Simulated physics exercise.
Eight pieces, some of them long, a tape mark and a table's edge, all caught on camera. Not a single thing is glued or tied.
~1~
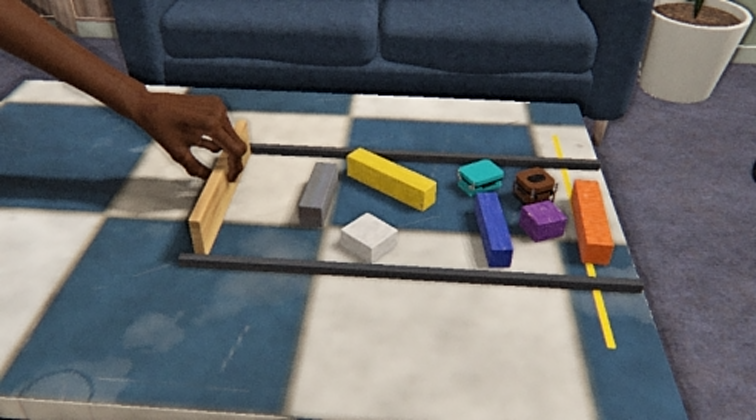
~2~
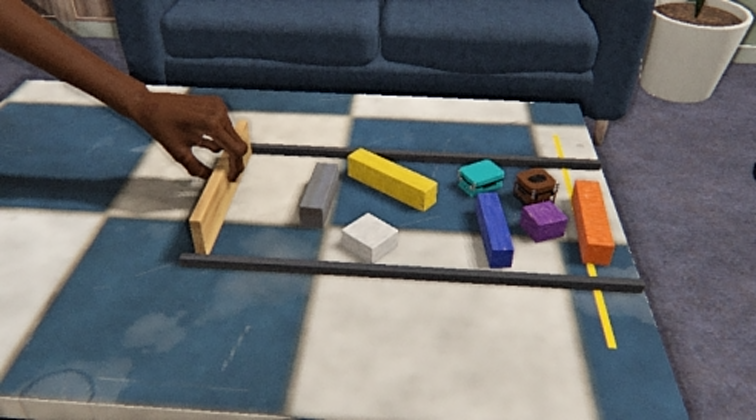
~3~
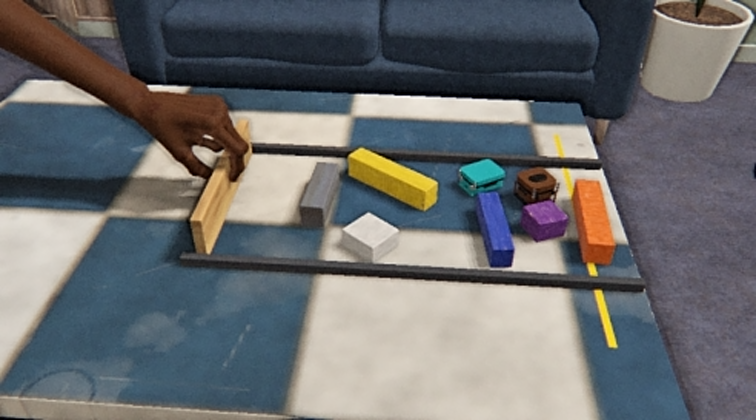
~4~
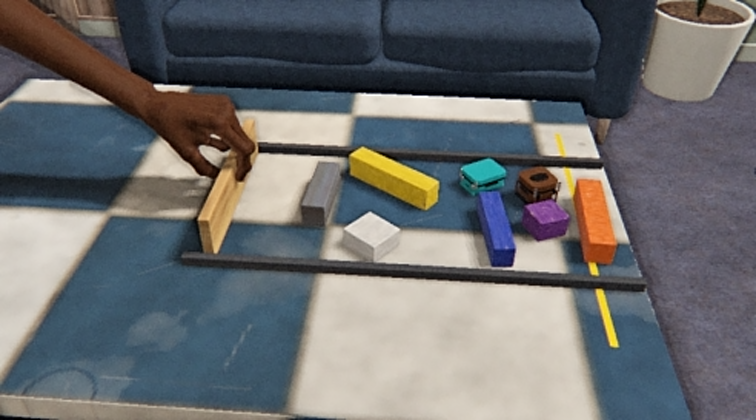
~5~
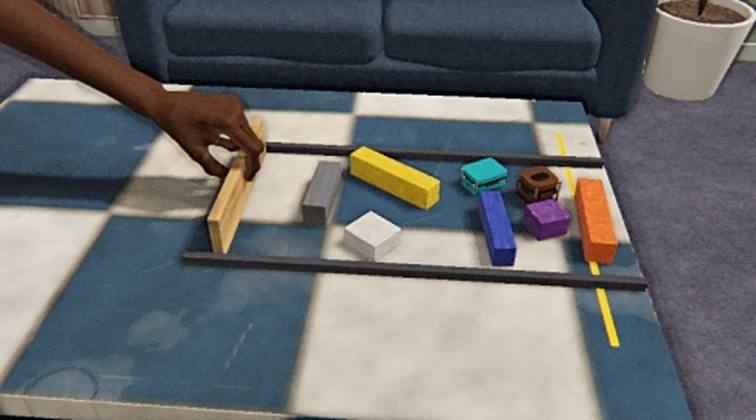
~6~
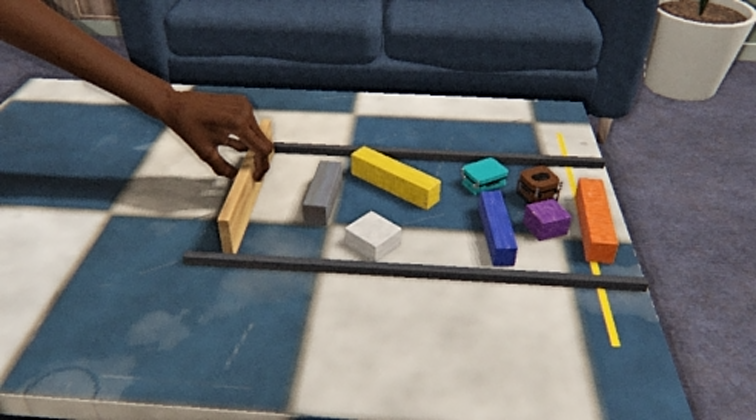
A hand reaches in from the left over a blue-and-white checked table, seen from above at an angle, with a blue sofa and a potted plant behind. Between two dark rails lie grey, white, yellow, turquoise, blue, brown and purple pieces, with an orange bar at the right by a yellow tape line. The hand slides an upright wooden board slightly rightward, still short of the grey stick, while the pieces and view barely shift.
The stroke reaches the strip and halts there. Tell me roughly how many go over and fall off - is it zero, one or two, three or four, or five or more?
In this one, a crowd of five or more spills over.
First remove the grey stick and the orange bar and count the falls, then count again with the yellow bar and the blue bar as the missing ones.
I'd say 4 the first time and 1 the second time.
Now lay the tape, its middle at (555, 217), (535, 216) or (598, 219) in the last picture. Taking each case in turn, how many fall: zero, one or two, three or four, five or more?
Going tape by tape, I get either one or two, then one to two, then more than four.
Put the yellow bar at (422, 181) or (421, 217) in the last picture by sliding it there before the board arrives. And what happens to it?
First place: It does not drop; second place: It goes off the edge.
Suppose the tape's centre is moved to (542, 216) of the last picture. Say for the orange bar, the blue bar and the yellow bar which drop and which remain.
The outcome is that the orange bar goes down, the blue bar does not come off and the yellow bar does not come off.
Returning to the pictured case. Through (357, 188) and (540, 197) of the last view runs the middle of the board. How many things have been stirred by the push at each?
So 3, and at the other place 8.
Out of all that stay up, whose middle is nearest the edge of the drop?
It's the yellow bar.
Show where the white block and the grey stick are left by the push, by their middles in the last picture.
Roughly at (617, 260) and at (594, 207), in that order.
A little later, none off yet; orange bar at rest near (595, 219); purple block at rest near (547, 220); brown case at rest near (539, 187).
Next, none off yet; orange bar at rest near (596, 219); purple block shifted a little near (567, 224); brown case moving near (543, 189).
When it is over, the number that fall off is five or more; down, turquoise case, blue bar, brown case, purple block and orange bar.
